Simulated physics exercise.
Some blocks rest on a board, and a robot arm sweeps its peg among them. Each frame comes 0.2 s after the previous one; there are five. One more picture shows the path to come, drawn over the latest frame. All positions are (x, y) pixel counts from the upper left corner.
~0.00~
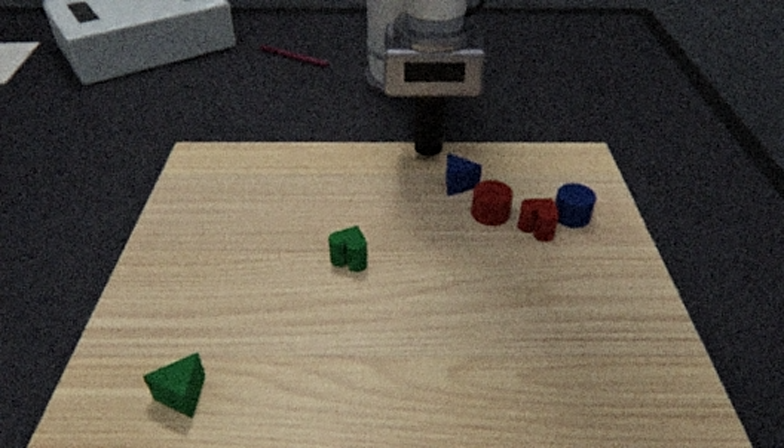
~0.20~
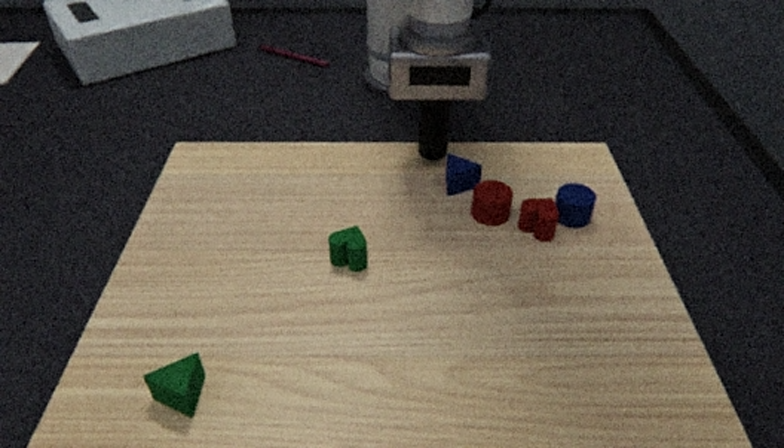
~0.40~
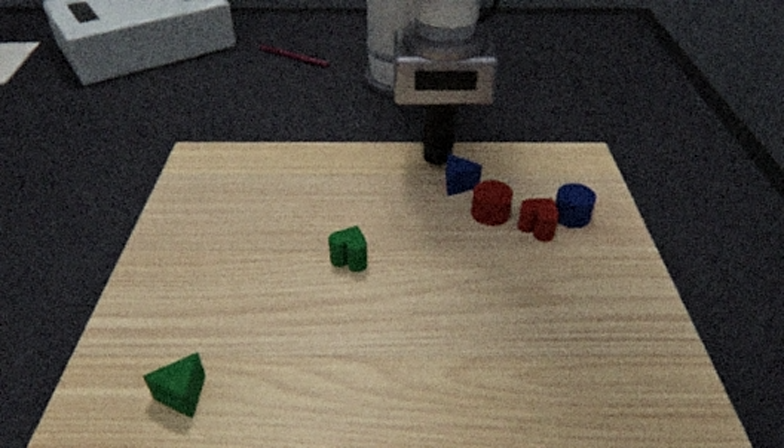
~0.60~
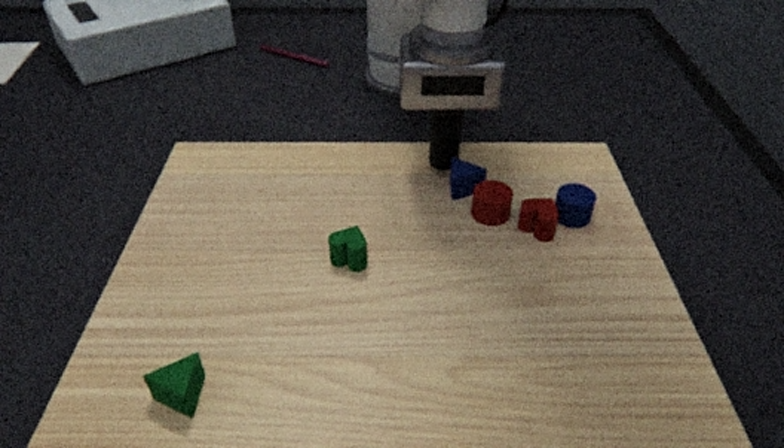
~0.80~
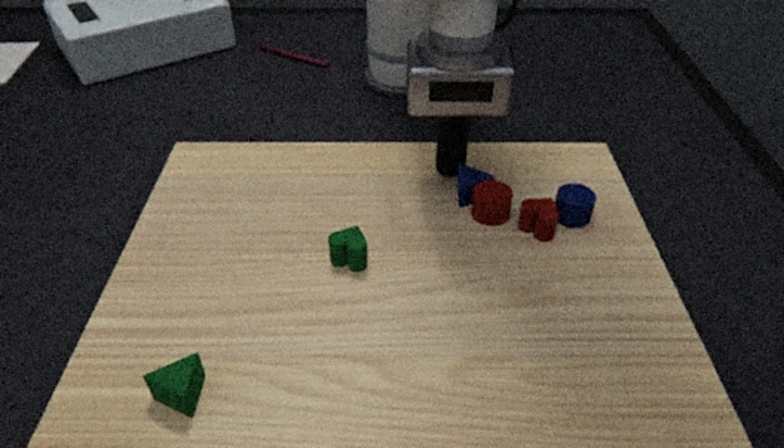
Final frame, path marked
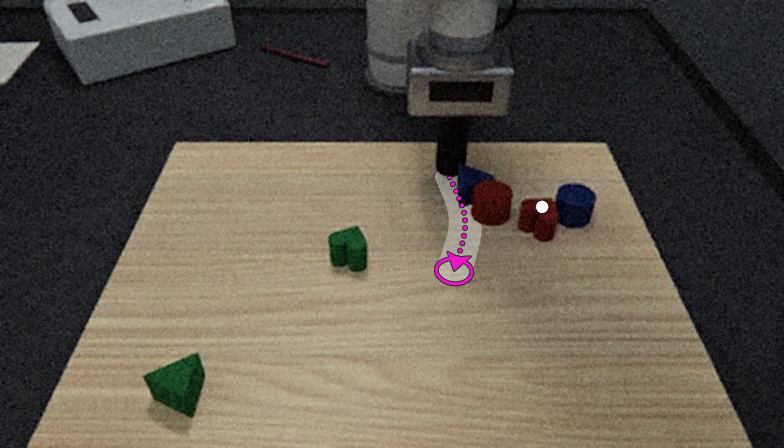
A pale wooden board fills most of a dim, grainy view, seen from a fixed, raised position facing a robot arm at the far edge. A blue triangular block, red round block, red heart block and blue round block cluster at upper right, with a green heart near the middle and a green triangular block lower left. The arm's dark peg moves slightly right and nearer, nudging the blue triangular block a little toward the red round one.
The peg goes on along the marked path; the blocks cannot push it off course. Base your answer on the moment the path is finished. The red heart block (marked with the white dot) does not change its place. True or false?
The statement is incorrect.
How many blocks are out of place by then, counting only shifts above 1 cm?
Looking at the path, I think three or more of the blocks end up more than 1 cm away.
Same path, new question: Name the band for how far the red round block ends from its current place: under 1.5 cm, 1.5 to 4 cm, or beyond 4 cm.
That block covers upwards of 4 cm.
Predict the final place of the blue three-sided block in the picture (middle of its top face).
Top centre: (497, 224).
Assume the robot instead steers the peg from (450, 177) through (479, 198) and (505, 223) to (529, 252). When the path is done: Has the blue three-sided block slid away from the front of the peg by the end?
No.
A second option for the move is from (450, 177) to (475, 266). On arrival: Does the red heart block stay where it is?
I expect not.
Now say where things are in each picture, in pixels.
In the first frame, peg tip (428, 149); block tops, blue three-sided block (460, 164); red round block (493, 191); red heart block (542, 207).
In the second frame, peg (433, 153); blocks unchanged.
In the third frame, peg (438, 157); blocks unchanged.
In the fourth frame, peg (444, 163); blue three-sided block (465, 168).
In the fifth frame, peg (450, 169); blue three-sided block (472, 175); red round block (493, 191); red heart block (542, 207).
Path on the board, from (450, 177) via (462, 205) and (464, 236), ending at (454, 271); the dot is on the red heart block.
The first path, step by step. One third of the way, peg (463, 197); blue three-sided block (495, 199), turned 30° anticlockwise; red round block (522, 215); red heart block (562, 213), turned 45° anticlockwise.
Two thirds of the way, peg (465, 228); blue three-sided block (499, 219), turned 80° anticlockwise; red round block (539, 226); red heart block (572, 214), turned 75° anticlockwise.
At the end, peg (455, 262); blue three-sided block (497, 224), turned 105° anticlockwise; red round block (540, 226); red heart block (572, 214), turned 75° anticlockwise.
